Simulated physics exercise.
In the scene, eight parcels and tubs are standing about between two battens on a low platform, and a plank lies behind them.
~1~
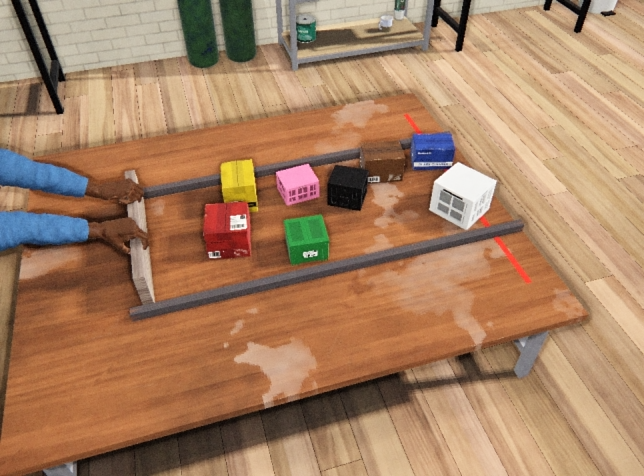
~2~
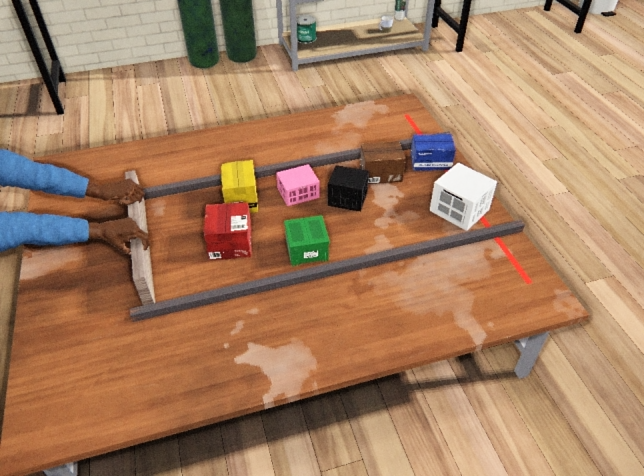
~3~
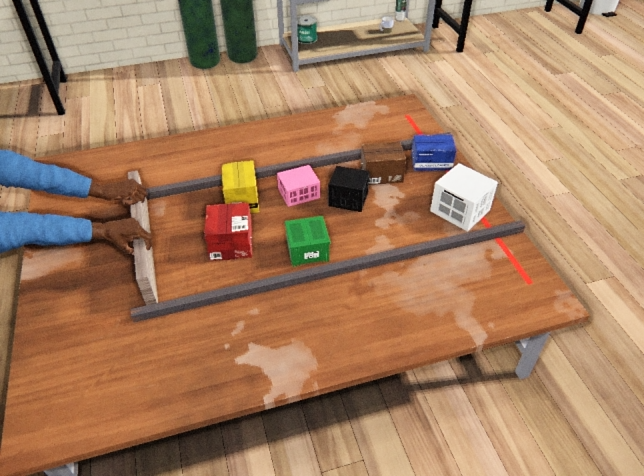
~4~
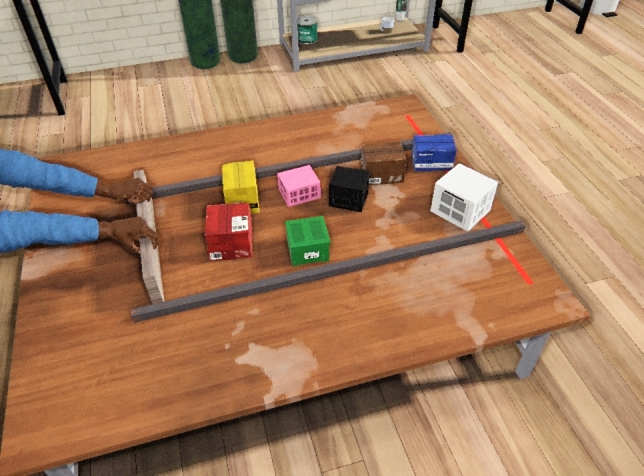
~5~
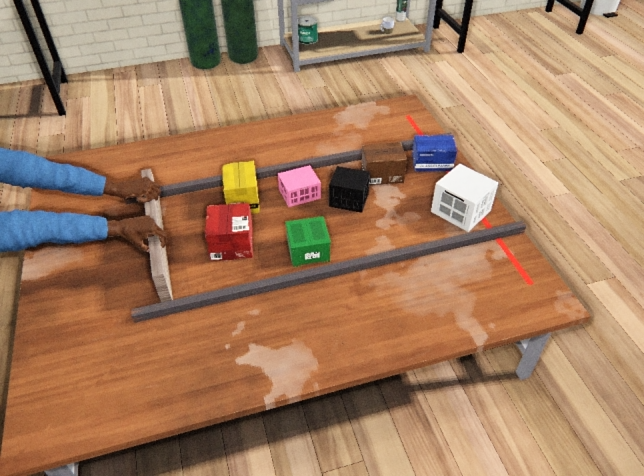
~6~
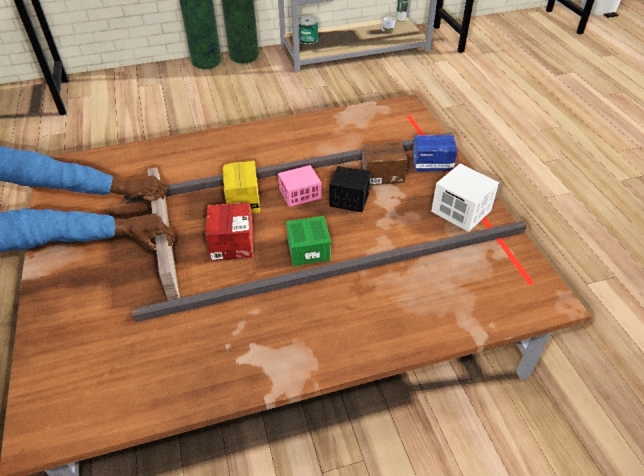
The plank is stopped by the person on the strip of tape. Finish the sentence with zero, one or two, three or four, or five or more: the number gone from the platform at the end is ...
The number gone from the platform at the end is five or more.
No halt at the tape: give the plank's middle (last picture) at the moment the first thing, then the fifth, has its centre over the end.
The middle is at about (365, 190), later at about (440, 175).
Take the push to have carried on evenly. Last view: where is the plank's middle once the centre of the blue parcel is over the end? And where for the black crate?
The middle is at (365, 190) when it's the blue parcel, and at (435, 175) when it's the black crate.
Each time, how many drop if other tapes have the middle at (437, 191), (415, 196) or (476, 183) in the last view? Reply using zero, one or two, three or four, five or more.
3 or 4; just one or two; five or over.
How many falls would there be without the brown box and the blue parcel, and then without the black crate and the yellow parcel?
Counts - first: 3, second: 3.
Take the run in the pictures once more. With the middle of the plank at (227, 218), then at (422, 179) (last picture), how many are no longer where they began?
At first I count 1, and then 8.
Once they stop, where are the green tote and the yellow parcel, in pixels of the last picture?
The green tote at (503, 208), the yellow parcel at (457, 146).
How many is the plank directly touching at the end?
That comes to 3.
Soon after, none off yet; blue parcel at rest near (434, 153); white crate at rest near (464, 197); brown box at rest near (384, 164).
After that, none off yet; blue parcel displaced about its own width near (464, 146); white crate at rest near (464, 197); brown box displaced about its own width near (431, 154).
In the end, the number that fall off is five or more; gone, pink crate, black crate, brown box, white crate and blue parcel.
